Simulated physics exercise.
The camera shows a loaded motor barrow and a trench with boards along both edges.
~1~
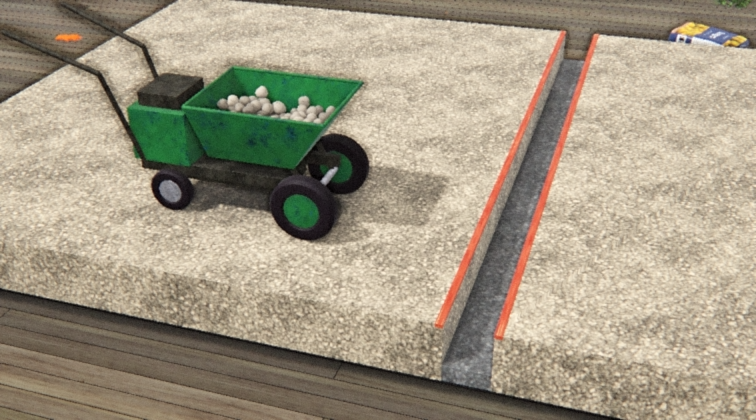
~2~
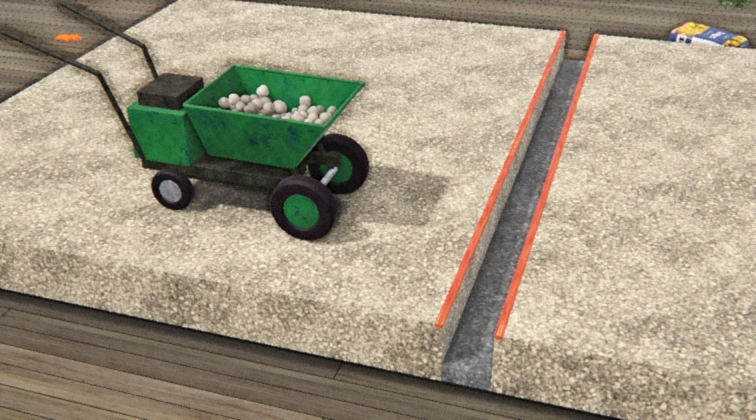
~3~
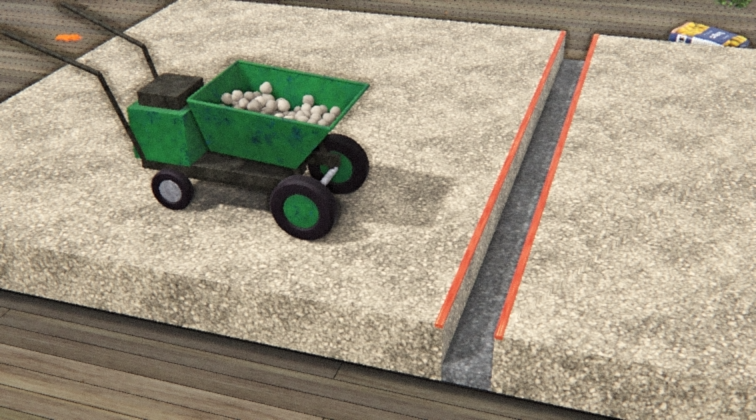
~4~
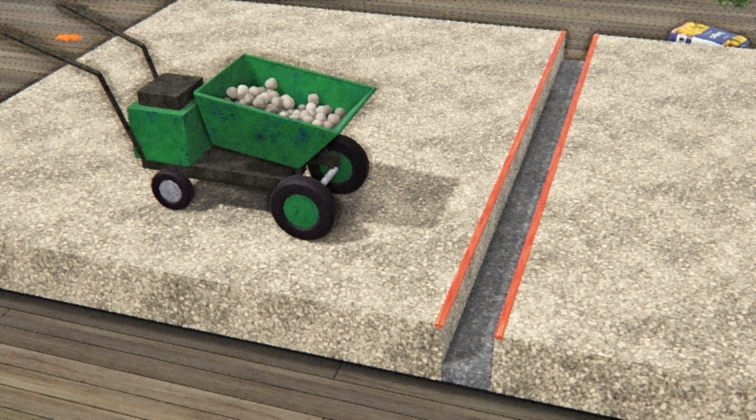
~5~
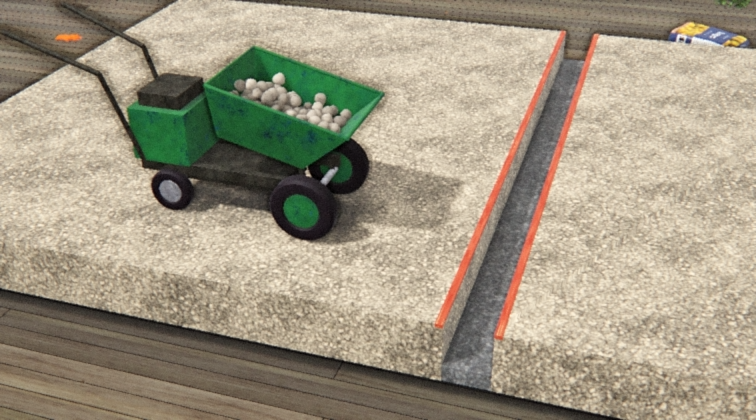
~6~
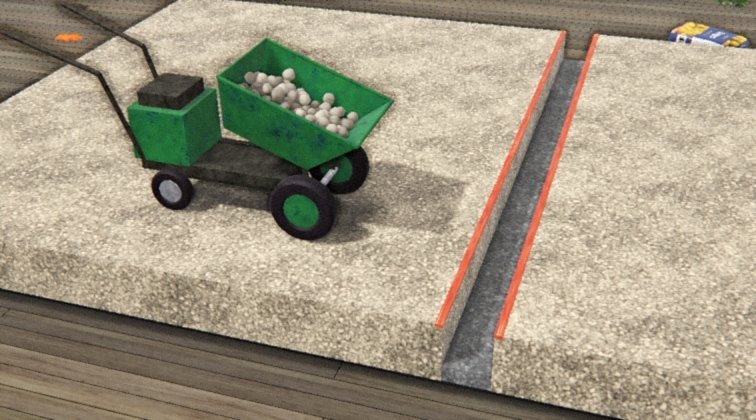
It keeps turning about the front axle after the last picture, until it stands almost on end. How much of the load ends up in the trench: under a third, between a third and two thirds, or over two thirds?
As it goes, the trench's share doesn't make a third.
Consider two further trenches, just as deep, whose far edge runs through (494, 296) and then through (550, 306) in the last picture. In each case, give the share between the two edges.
The first try comes to close to 20 per cent, the next to 20 per cent.
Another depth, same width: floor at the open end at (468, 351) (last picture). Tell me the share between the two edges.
Estimate: Approx. 20 in a hundred.
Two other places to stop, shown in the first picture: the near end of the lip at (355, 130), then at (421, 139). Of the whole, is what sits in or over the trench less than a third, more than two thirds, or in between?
First the middle third, then between a third and two thirds.
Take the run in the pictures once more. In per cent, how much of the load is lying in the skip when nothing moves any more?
My estimate is about 25 per cent.
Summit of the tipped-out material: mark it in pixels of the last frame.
About (435, 218).
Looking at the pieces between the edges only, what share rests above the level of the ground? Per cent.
0 %, roughly.
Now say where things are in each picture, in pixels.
In the first picture, lip of the skip (324, 126), level; top of the load (248, 111), river pebbles; first edge of the trench (454, 288); far edge (511, 299), the trench under half as wide as the skip, and about as deep as wide.
In the second picture, lip of the skip (326, 127), tipped barely; top of the load (250, 110).
In the third picture, lip of the skip (330, 129), tipped barely; top of the load (253, 108).
In the fourth picture, lip of the skip (338, 133), tipped a little; top of the load (261, 102).
In the fifth picture, lip of the skip (347, 139), tipped a little; top of the load (257, 93).
In the sixth picture, lip of the skip (357, 146), tipped clearly; top of the load (260, 92); first edge of the trench (454, 288); far edge (511, 299).
Just after the last frame, skip tipped steeply; every one in the skip.
A moment on, skip tipped right over; the larger part in the skip; roughly a quarter short of the trench.
Further on, skip tipped right over; roughly a quarter in the skip; roughly half short of the trench; roughly a quarter in or heaped over the trench.
When it is over, skip tipped right over; roughly a quarter in the skip; roughly half short of the trench; roughly a quarter in or heaped over the trench; not one beyond it.
